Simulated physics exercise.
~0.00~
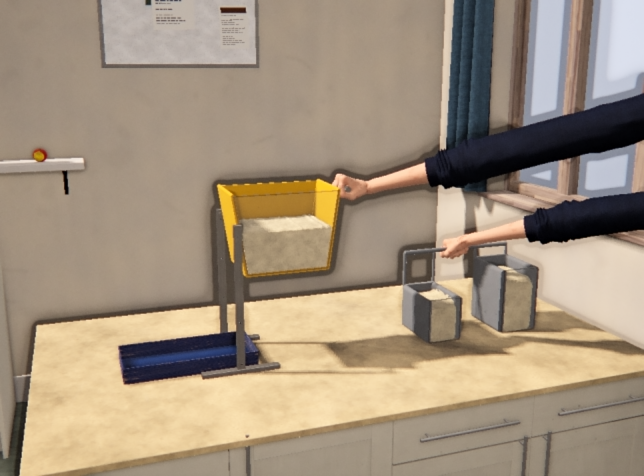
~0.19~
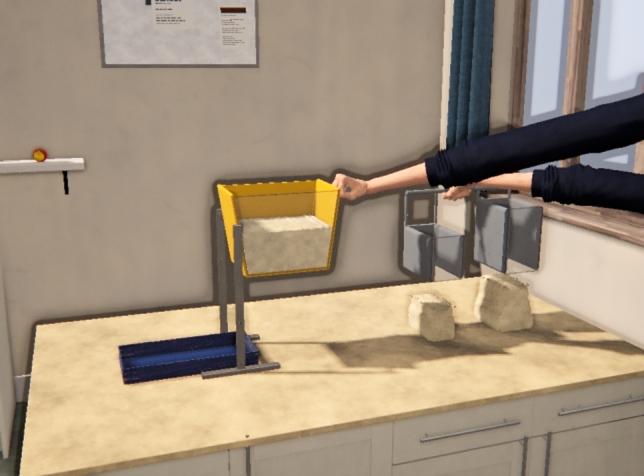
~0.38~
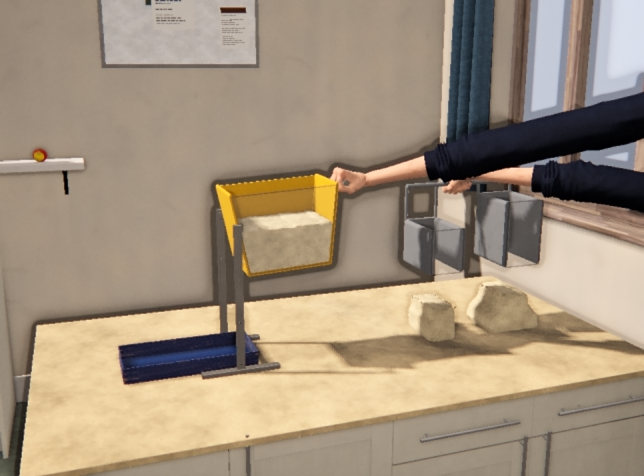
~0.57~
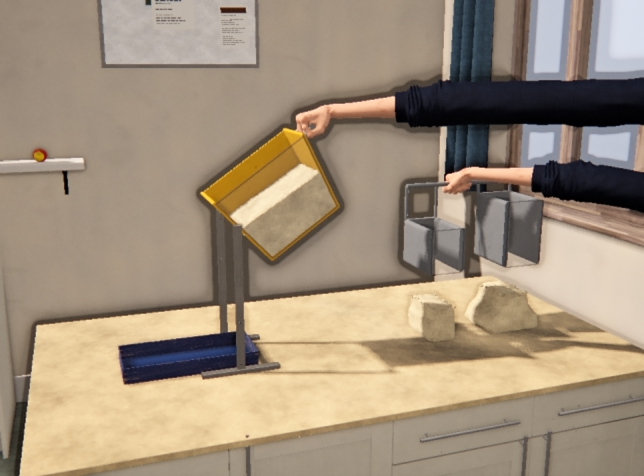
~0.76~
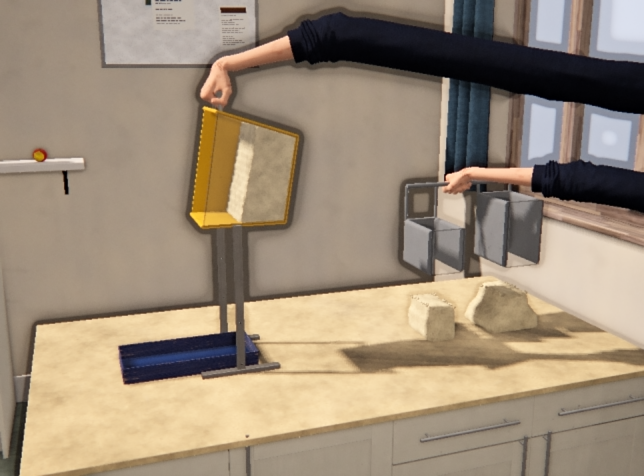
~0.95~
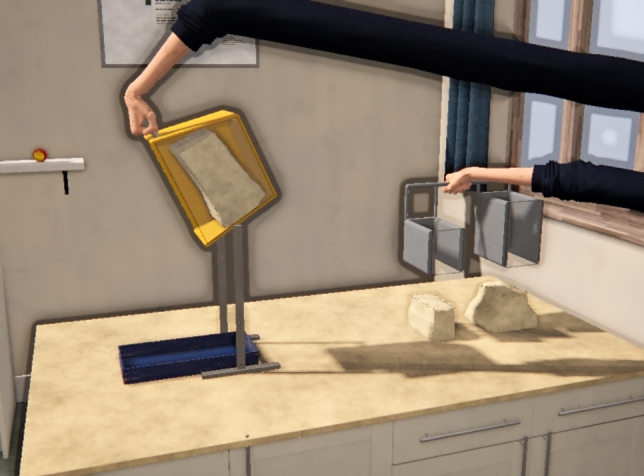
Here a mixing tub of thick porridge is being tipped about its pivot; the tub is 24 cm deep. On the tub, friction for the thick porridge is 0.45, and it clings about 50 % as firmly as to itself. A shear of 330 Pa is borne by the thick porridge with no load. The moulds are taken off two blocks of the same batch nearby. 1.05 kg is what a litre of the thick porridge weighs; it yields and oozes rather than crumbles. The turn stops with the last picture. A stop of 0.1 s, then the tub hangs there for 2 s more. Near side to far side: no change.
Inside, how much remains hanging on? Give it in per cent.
Some 0 percent remains.
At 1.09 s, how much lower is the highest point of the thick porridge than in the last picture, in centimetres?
Roughly 18 cm.
After 1.09 s, the tub is at 115 degrees and holds 38 %.
After 1.26 s, the tub is at 115 degrees and holds 0 %.
After 1.43 s, the tub is at 115 degrees and holds 0 %.
After 1.60 s, the tub is at 115 degrees and holds 0 %.
After 2.95 s, the tub is at 115 degrees and holds 0 %.
